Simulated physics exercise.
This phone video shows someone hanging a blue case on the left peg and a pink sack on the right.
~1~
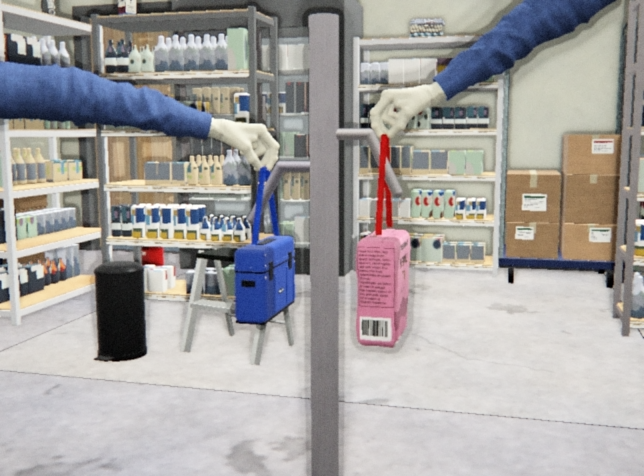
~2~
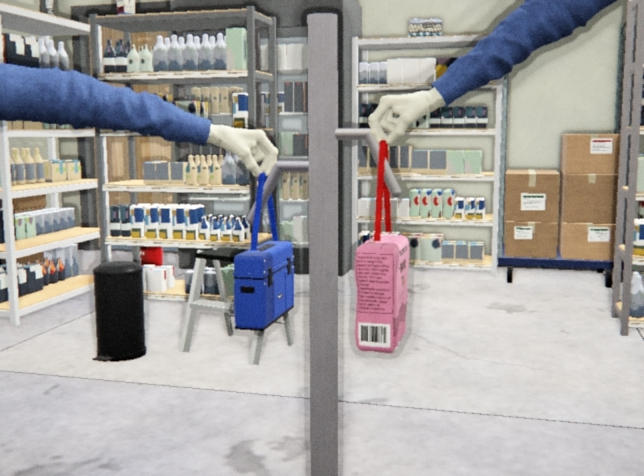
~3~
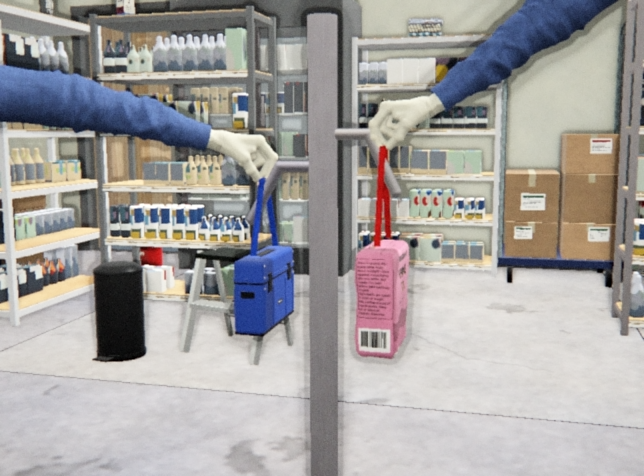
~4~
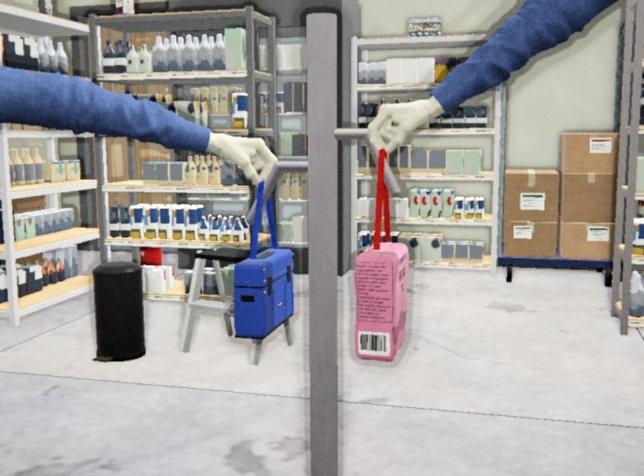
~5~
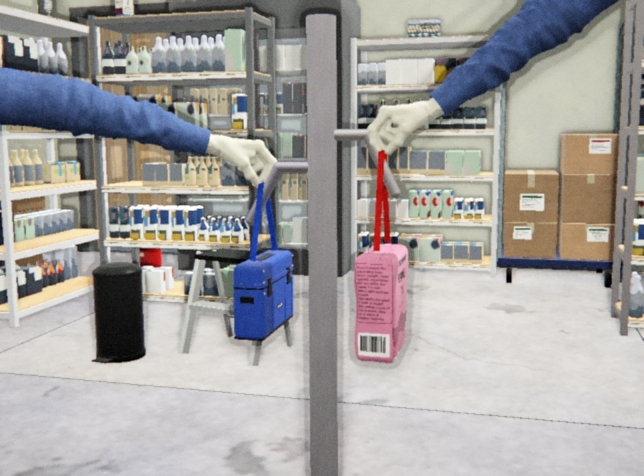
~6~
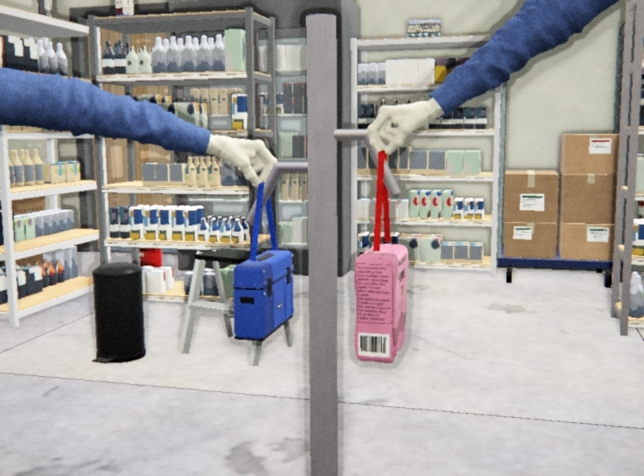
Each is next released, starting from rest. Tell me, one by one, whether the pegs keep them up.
The blue case is not kept up, the pink sack is not kept up.
Then, 0.40 s later than the last view, blue case on the floor; pink sack on the floor.
Finally, blue case on the floor; pink sack on the floor. The blue case drops to the floor and the pink sack comes down.
